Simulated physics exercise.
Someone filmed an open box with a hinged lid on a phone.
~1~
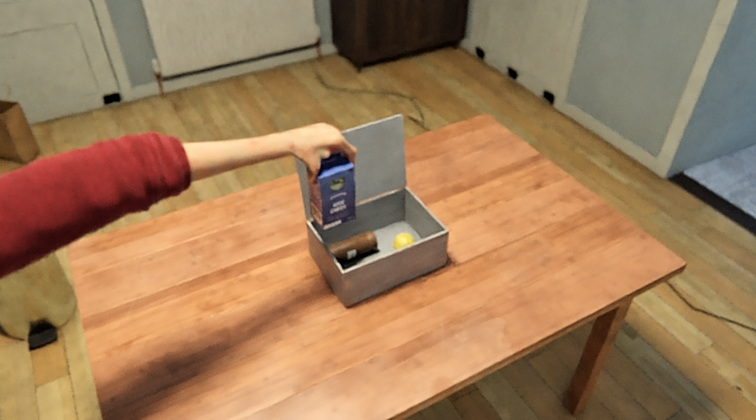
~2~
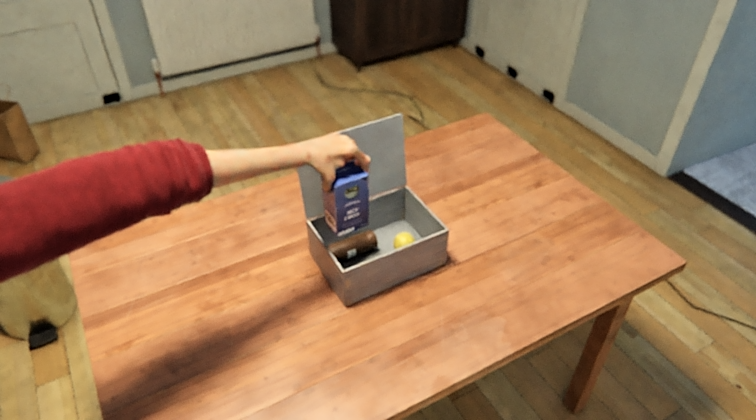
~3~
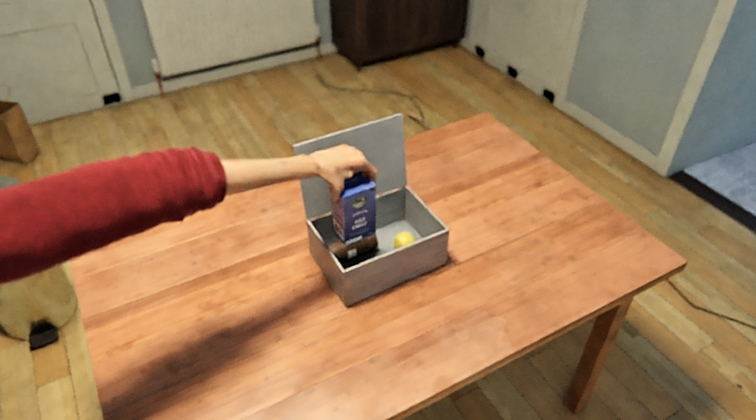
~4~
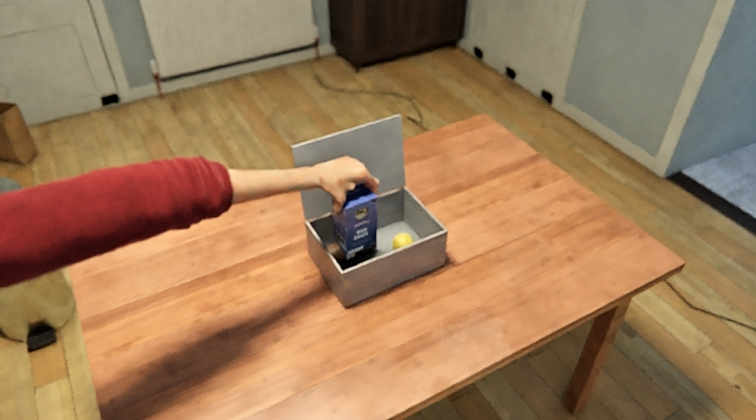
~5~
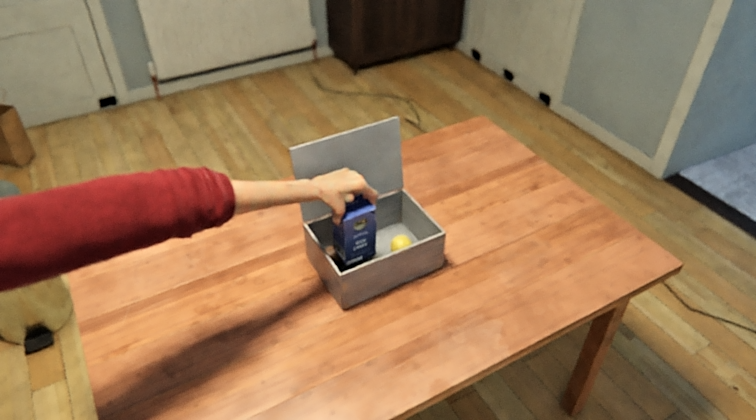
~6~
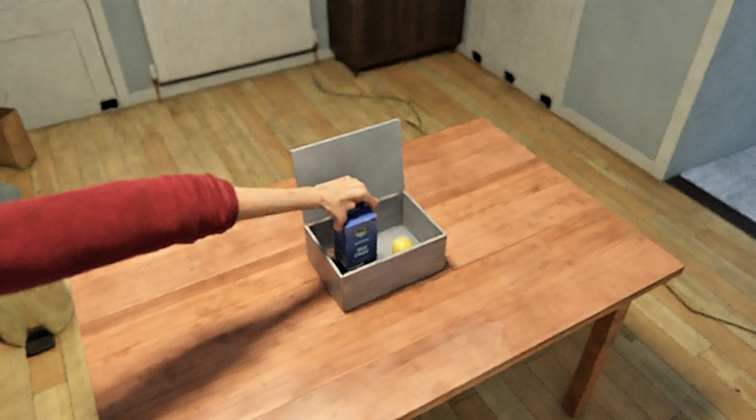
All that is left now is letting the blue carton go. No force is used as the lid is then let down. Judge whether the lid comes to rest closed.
It does not; the lid stays raised.
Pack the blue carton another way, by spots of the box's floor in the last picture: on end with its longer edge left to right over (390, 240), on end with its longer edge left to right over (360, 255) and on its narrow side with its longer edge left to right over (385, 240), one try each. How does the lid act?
Case one, the lid is kept from closing; case two, it is kept from closing; case three, it is kept from closing.
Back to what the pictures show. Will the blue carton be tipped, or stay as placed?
After all that, it keeps its set angle.
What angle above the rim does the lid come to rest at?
Near 25° up from the rim.
Then, 0.30 s past the last view, blue carton rocked 16° from its first pose near (363, 255); brown shaker displaced a little.
Then, 1.20 s past the last view, lid starting down; blue carton displaced about its own width near (361, 252); brown shaker displaced a little.
Then, 1.50 s past the last view, lid 66° above the rim; blue carton displaced about its own width near (361, 252); brown shaker displaced a little.
Then, 1.80 s past the last view, lid 34° above the rim; blue carton displaced about its own width near (361, 252); brown shaker displaced a little.
Finally, lid 26° above the rim; moved from the start, blue carton; the other 2 still in place. Final places as the last picture's camera would see them, blue carton near (361, 252).
